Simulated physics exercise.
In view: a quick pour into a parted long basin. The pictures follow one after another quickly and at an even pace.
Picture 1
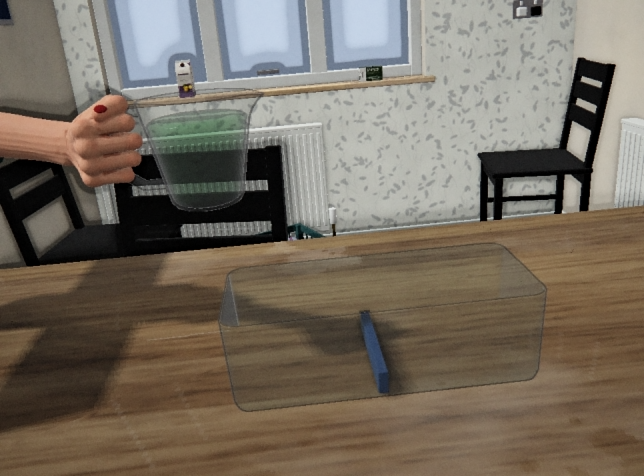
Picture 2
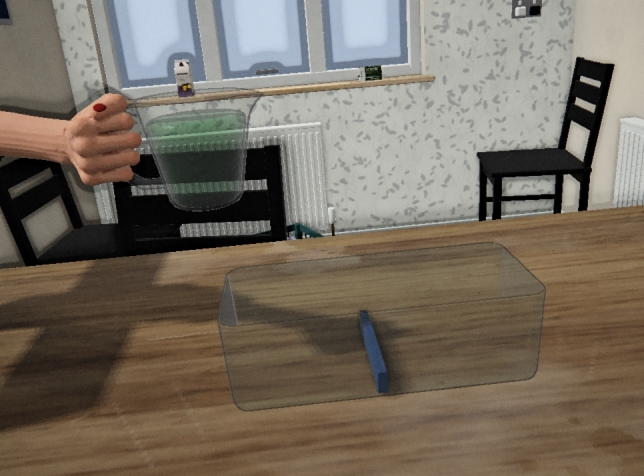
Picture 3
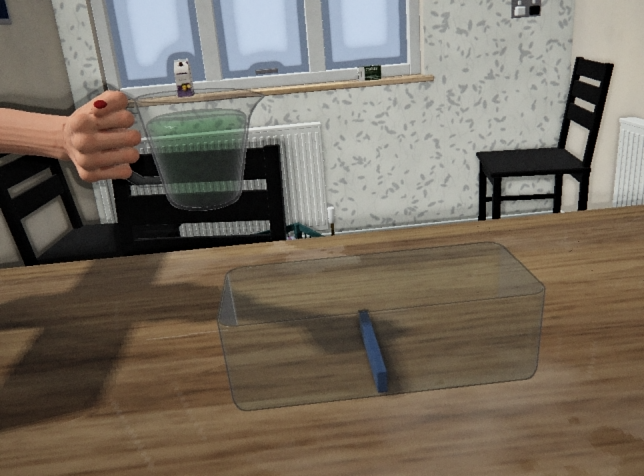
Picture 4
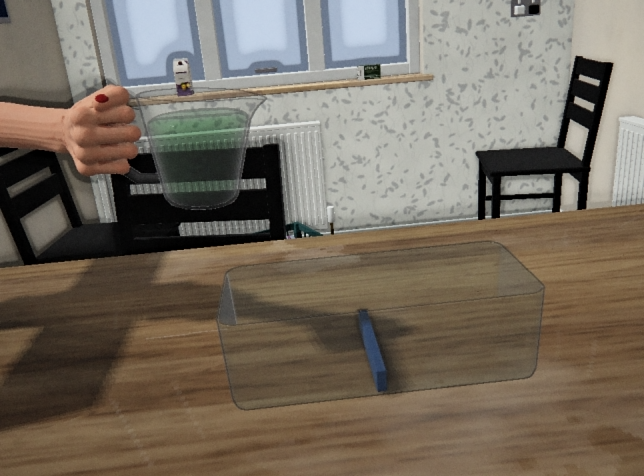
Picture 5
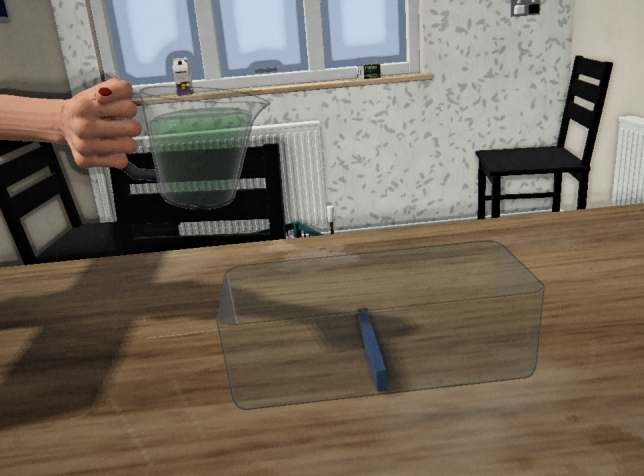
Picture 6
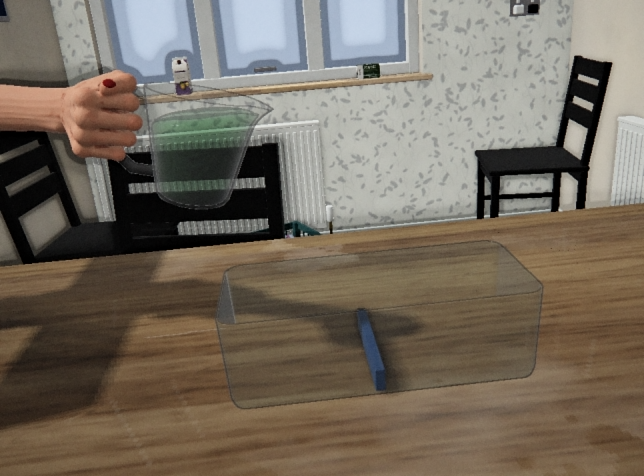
We see a hand at the left holding a clear jug of green liquid above a wooden table, near a transparent basin with a blue divider; the hand gradually tilts the jug slightly to the right.
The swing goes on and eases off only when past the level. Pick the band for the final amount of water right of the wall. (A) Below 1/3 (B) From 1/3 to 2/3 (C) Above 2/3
The answer is A.
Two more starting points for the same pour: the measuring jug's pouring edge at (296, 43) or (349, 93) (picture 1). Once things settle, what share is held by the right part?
In order: Close to 70 and 90 percent.
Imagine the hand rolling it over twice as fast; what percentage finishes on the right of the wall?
Around 15 per cent ends up there.
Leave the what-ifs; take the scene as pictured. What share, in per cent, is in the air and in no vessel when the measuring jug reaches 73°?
Roughly 25 percent.
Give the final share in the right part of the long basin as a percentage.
It comes to about 20 per cent.
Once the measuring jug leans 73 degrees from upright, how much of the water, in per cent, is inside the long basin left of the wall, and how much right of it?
Near 10 in a hundred left, near 0 in a hundred right.
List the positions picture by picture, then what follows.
In the first picture, it leans 0°; its right rim is at (264, 92); the water meets the walls at (147, 122) and (248, 112); the long basin's rim runs from (224, 297) to (523, 266); the wall's top is at (373, 340).
In the second picture, it leans 1°; its right rim is at (264, 92); the water meets the walls at (146, 121) and (247, 112).
In the third picture, it leans 2°; its right rim is at (265, 94); the water meets the walls at (147, 121) and (248, 113).
In the fourth picture, it leans 5°; its right rim is at (267, 97); the water meets the walls at (149, 119) and (249, 112).
In the fifth picture, it leans 9°; its right rim is at (270, 102); the water meets the walls at (151, 119) and (254, 112).
In the sixth picture, it leans 15°; its right rim is at (274, 108); the water meets the walls at (153, 120) and (259, 112).
A moment on, the measuring jug is tipped part way and 66 per cent is still to pour, 9 is left of the wall and 1 right of it.
Next, the measuring jug is tipped right over and 6 per cent is still to pour, 69 is left of the wall and 10 right of it.
Then the measuring jug is tipped right over and 0 per cent is still to pour, 78 is left of the wall and 16 right of it.
Later the measuring jug is tipped right over and 0 per cent is still to pour, 77 is left of the wall and 18 right of it.
Finally, 77 per cent lies left of the wall, 18 right of it and 6 outside.
